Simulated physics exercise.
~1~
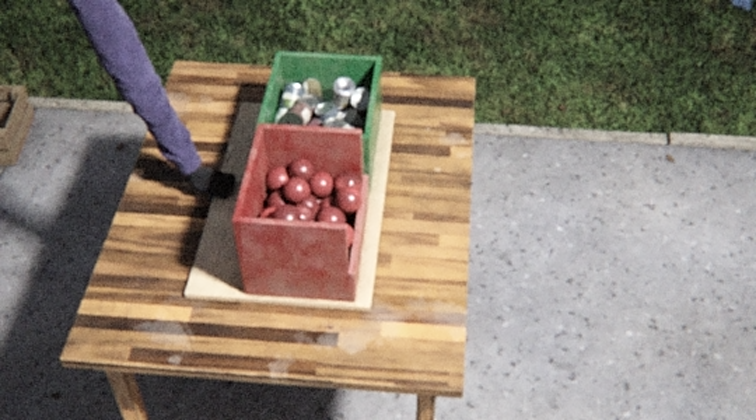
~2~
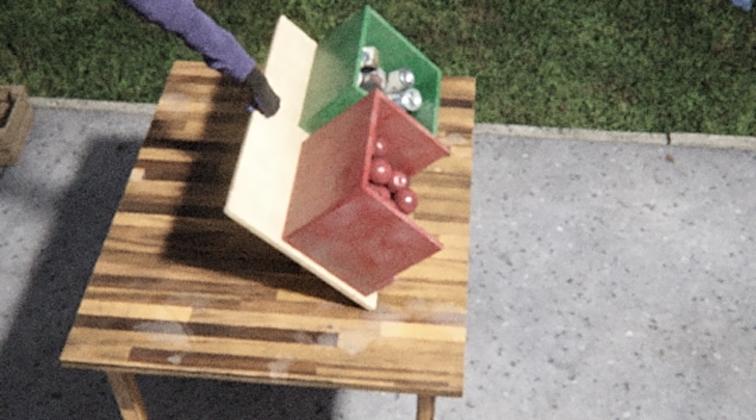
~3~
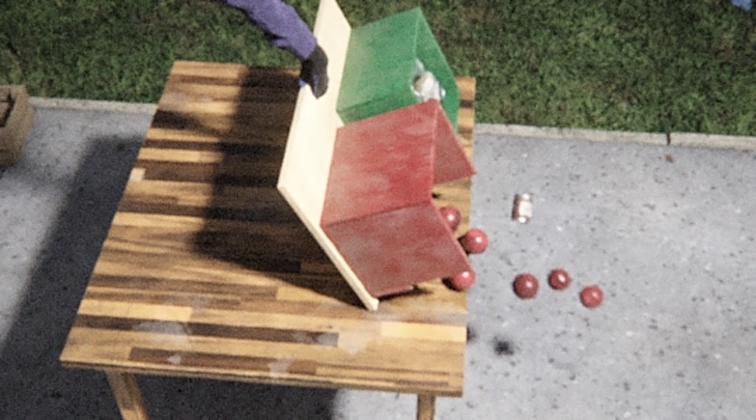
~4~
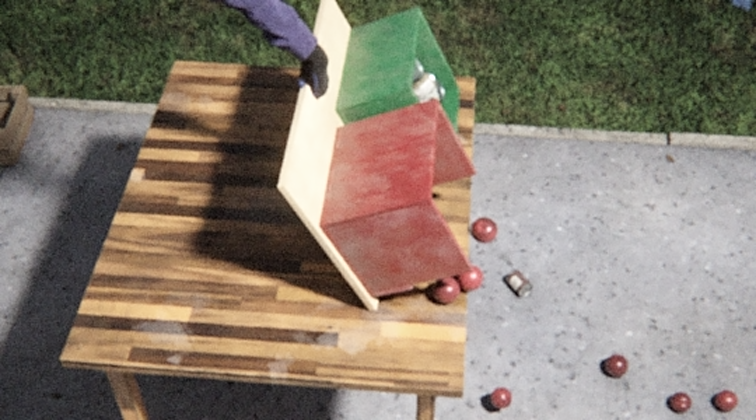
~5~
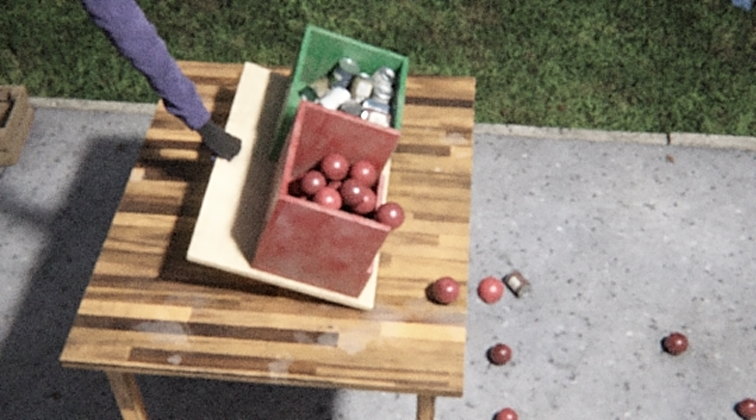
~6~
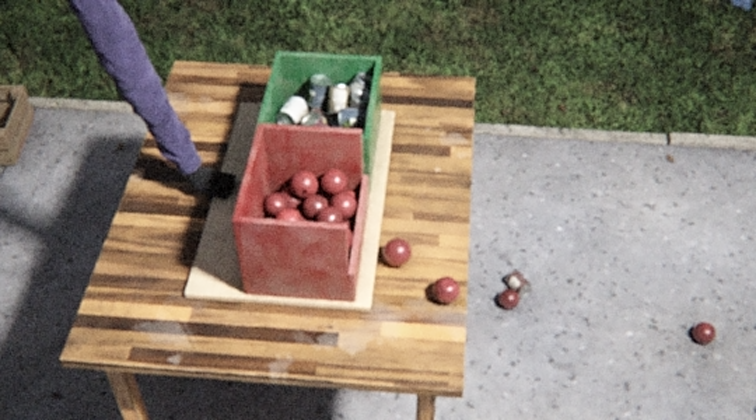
In this clip, a purple-sleeved arm tips a board holding a green box of small tins and a red box of apples steeply rightward on a table, spilling several apples and one tin, then lowers it flat, with most goods still inside the boxes.
